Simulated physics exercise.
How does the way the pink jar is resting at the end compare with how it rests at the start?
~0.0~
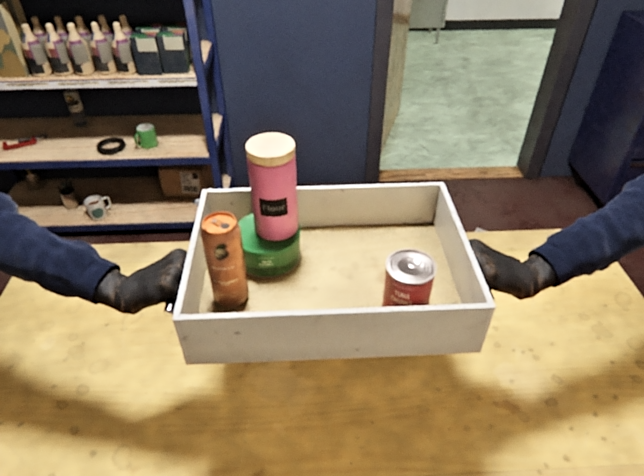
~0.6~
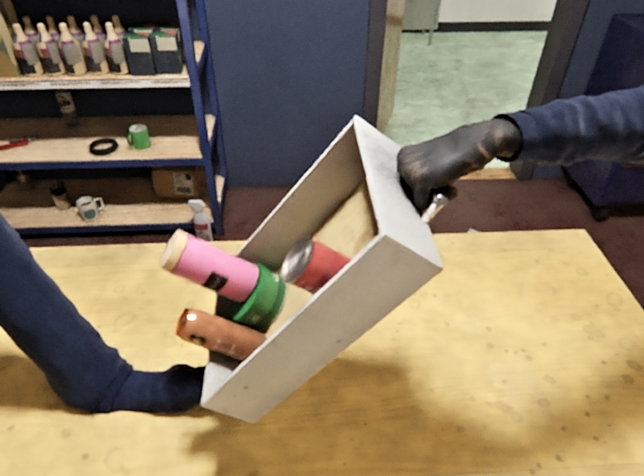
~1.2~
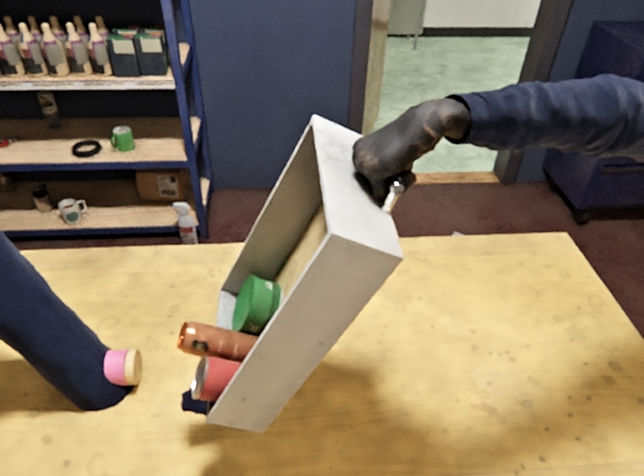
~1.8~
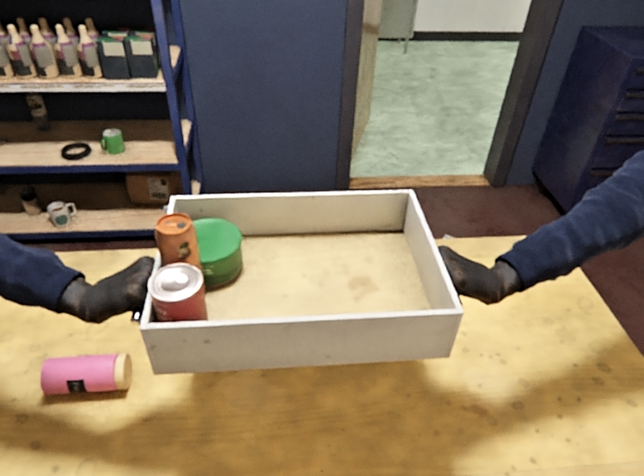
At the start the pink jar stands upright in the crate, but at the end it lies on its side on the table.
At first, two gloved hands hold a white crate level above a wooden table, with a pink jar, a green tub, an orange can and a red tin standing loose inside. The hands tip the crate steeply, left side down, and the pink jar and orange can lean over as the red tin slides toward the low end. As it tilts further, the pink jar drops out onto the table. The hands then bring the crate back to level. The red tin, orange can and green tub end up gathered at its left end, while the pink jar lies on the table.
